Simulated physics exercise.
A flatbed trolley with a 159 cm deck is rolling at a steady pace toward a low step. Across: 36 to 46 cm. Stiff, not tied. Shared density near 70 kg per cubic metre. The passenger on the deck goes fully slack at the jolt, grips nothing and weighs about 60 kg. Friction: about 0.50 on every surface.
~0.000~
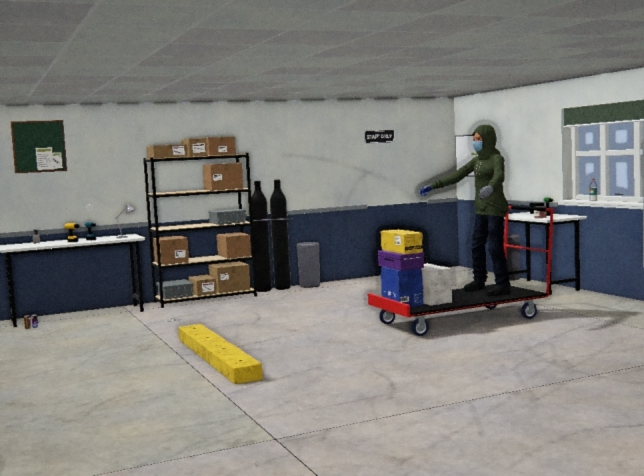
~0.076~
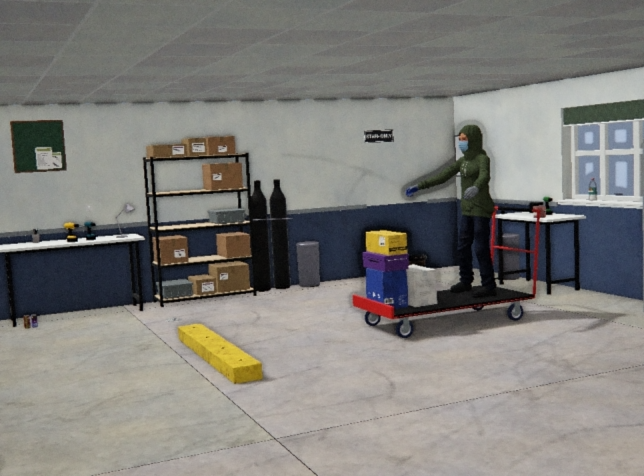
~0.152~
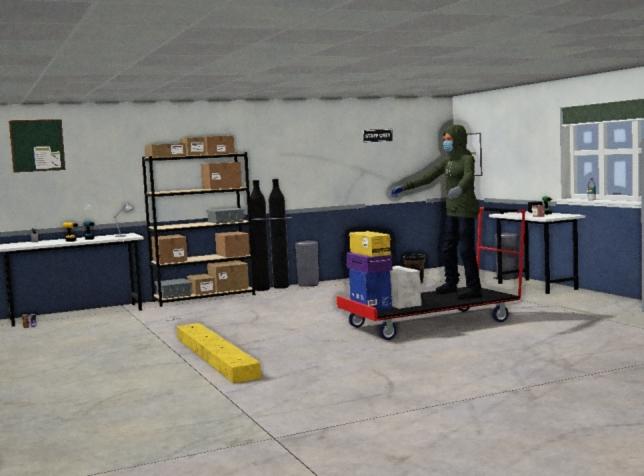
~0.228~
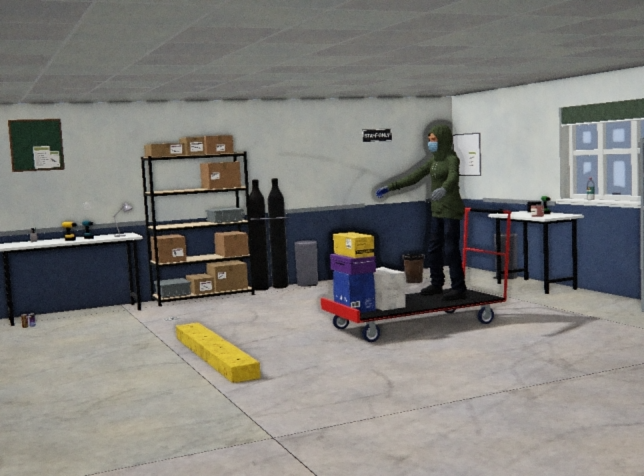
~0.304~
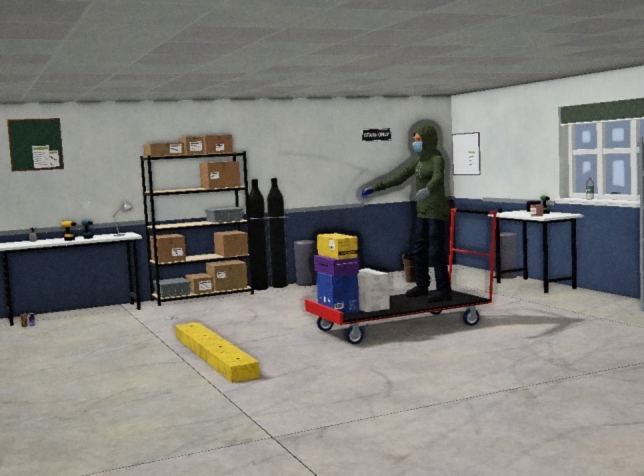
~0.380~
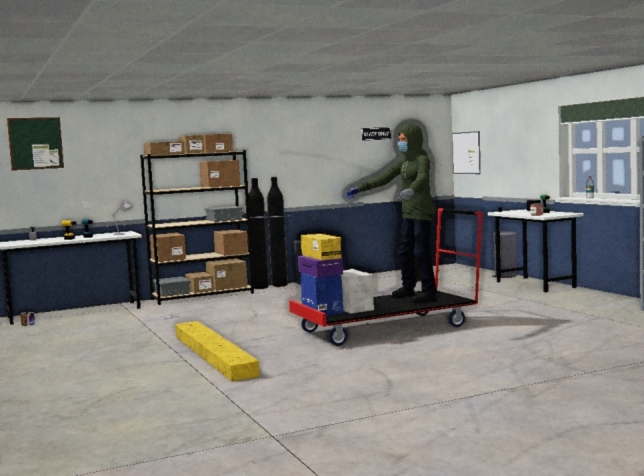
A person in a green hooded jacket and face mask stood on a red flatbed trolley, one arm stretched out over stacked boxes and a white parcel, as it rolled steadily left across the workshop.
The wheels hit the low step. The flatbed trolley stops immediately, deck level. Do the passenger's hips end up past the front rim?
No.
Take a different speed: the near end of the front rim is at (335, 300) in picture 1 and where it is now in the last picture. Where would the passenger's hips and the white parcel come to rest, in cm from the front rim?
The hips would stop 90 cm behind the front rim, the white one 40 cm behind it.
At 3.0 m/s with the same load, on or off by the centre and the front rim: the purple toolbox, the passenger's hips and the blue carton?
In that case purple off, hips off, blue on.
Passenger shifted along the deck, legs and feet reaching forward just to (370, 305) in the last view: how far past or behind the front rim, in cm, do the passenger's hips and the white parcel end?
Result: Hips 110 cm past rim; white 50 cm behind rim.
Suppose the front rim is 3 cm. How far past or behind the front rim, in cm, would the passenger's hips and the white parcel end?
Rest positions from the front rim: Hips 60 cm behind; white 40 cm behind.
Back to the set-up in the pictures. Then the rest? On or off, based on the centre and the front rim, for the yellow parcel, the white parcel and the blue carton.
Finally yellow dropped, white still riding, blue still riding.
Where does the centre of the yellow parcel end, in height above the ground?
Its centre sits around 10 cm up.
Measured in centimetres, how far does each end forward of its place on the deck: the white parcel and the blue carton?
Roughly white 5 cm, blue 0 cm.
After 0.78 s the deck stops.
After 1.03 s the passenger's hips are 70 cm behind the rim, near (285, 249) in the last picture's view.
After 1.33 s the passenger's hips are 61 cm behind the rim, near (277, 271) in the last picture's view.
After 1.78 s the passenger's hips are 62 cm behind the rim, near (278, 272) in the last picture's view.
When all is still (3.9 s), past the rim, purple toolbox and yellow parcel; behind it, white parcel, blue carton and the passenger's hips.
